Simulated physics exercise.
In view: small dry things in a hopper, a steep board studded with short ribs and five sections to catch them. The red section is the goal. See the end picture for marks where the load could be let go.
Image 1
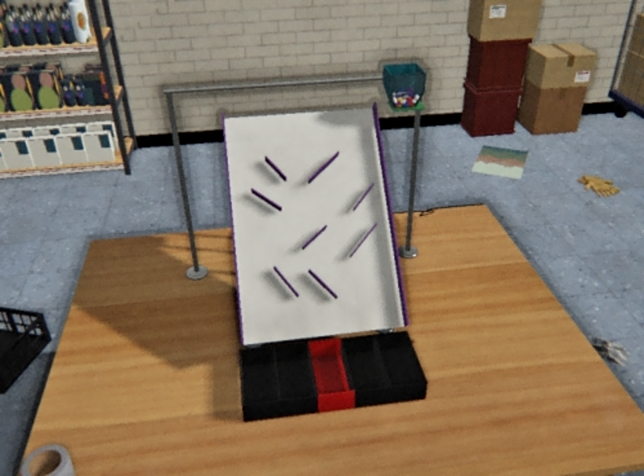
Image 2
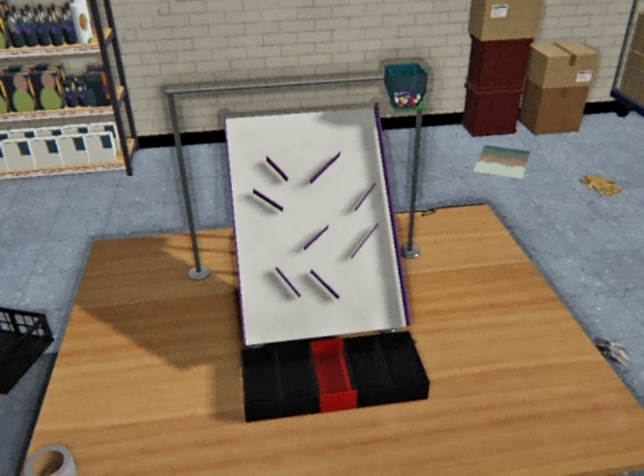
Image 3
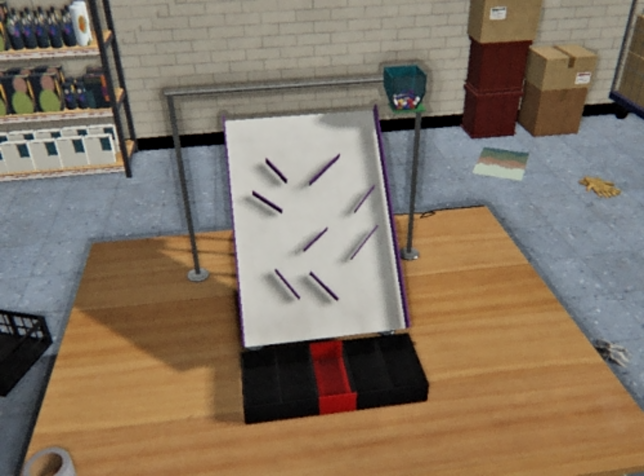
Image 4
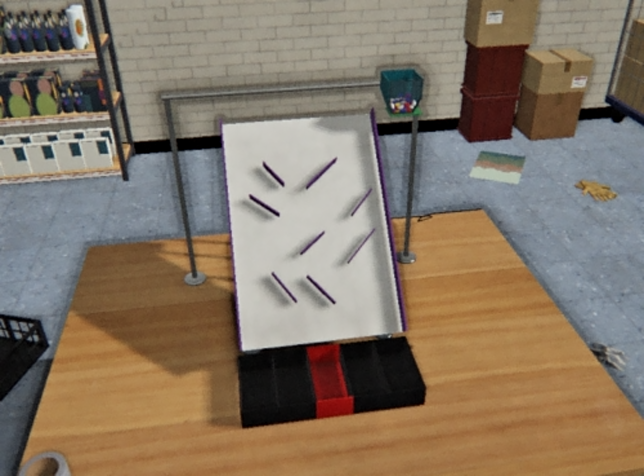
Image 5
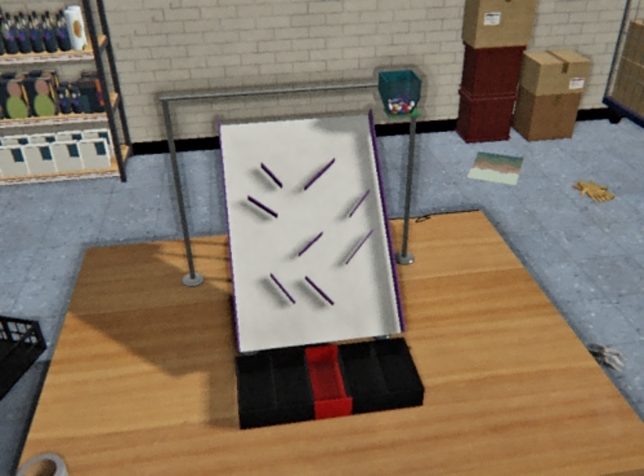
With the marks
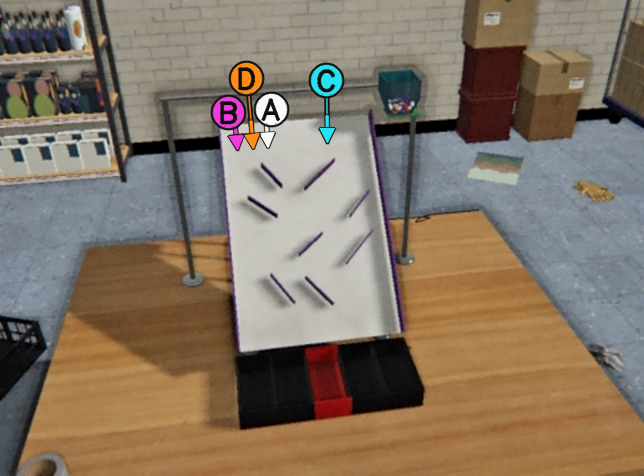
The view shifts very slightly while a small container of colourful pieces stays at the upper right of a metal frame, and a steep white board with short ribs stands motionless above black sections and a red middle one.
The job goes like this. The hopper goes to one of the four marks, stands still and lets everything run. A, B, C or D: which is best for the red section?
Use mark A.
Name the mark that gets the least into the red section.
Here it is mark B.
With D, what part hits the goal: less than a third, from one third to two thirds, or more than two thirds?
It is from one third to two thirds.
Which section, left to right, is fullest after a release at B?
The first.
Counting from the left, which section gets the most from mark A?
The third.
On the marked copy, mark A meets the board at (267, 142); mark B meets the board at (237, 144); mark C meets the board at (327, 137); mark D meets the board at (252, 143).
With A, most in the red section, a small part in other sections, a small part held on the board.
With B, a small part in the red section, about two thirds in other sections, a small part held on the board, a small part outside the box.
With C, about half in the red section, about a third in other sections, a small part held on the board.
With D, about a third in the red section, about half in other sections, about a quarter held on the board.
